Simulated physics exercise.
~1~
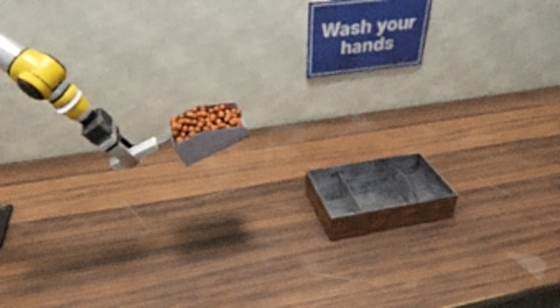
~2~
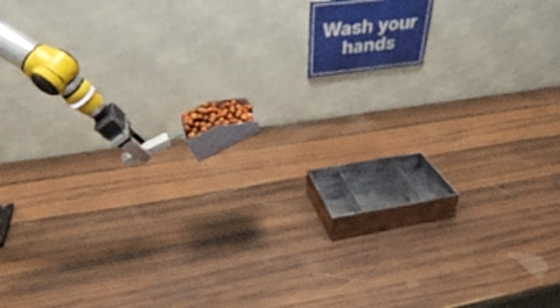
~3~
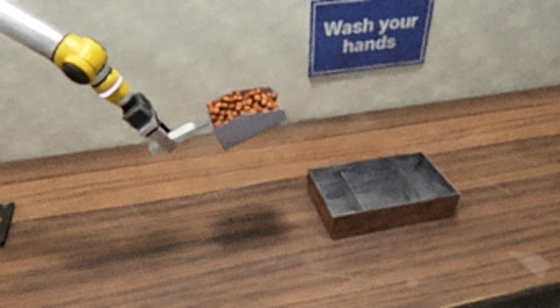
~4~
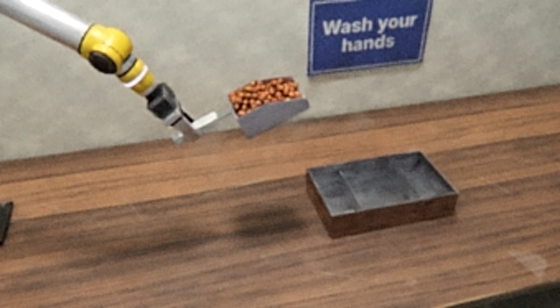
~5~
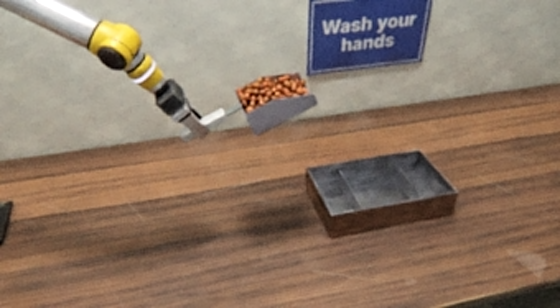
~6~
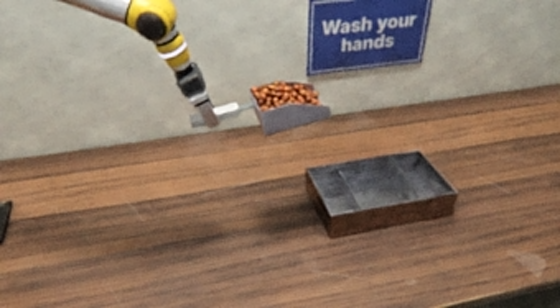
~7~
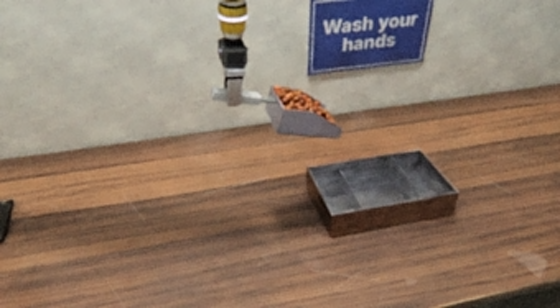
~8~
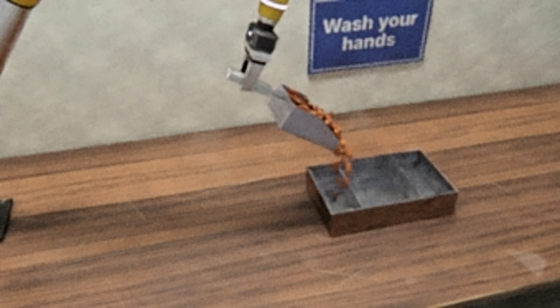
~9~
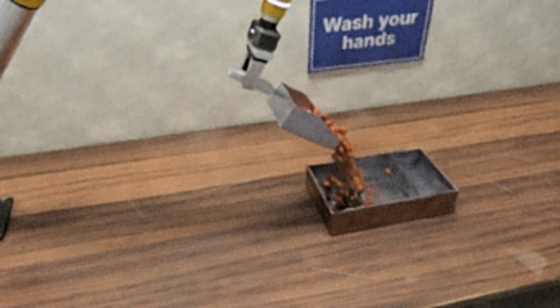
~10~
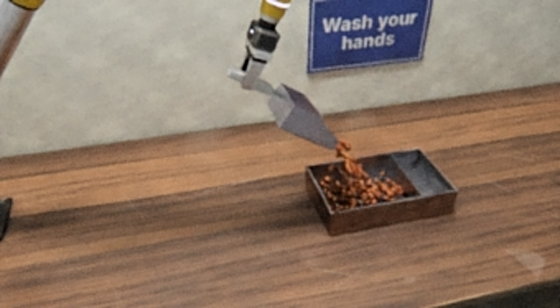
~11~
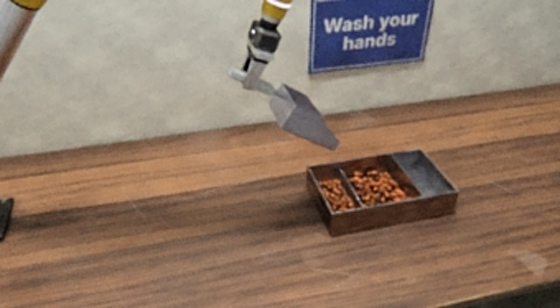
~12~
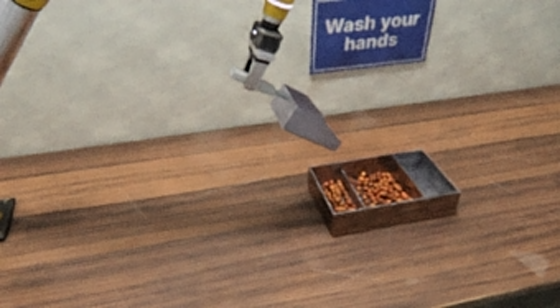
The clip opens with a robot arm holding a grey scoop heaped with hazelnuts above a wooden table, beneath a blue sign reading "Wash your hands". The arm carries the scoop to the right, toward a dark, open tray divided into parts. As it nears the tray, the scoop tips forward and the nuts begin sliding over its front edge. They pour in a stream into the left side of the tray, then spread into the middle. Finally the tilted scoop hangs still and the nuts rest in the left and middle parts, leaving the right part looking empty.
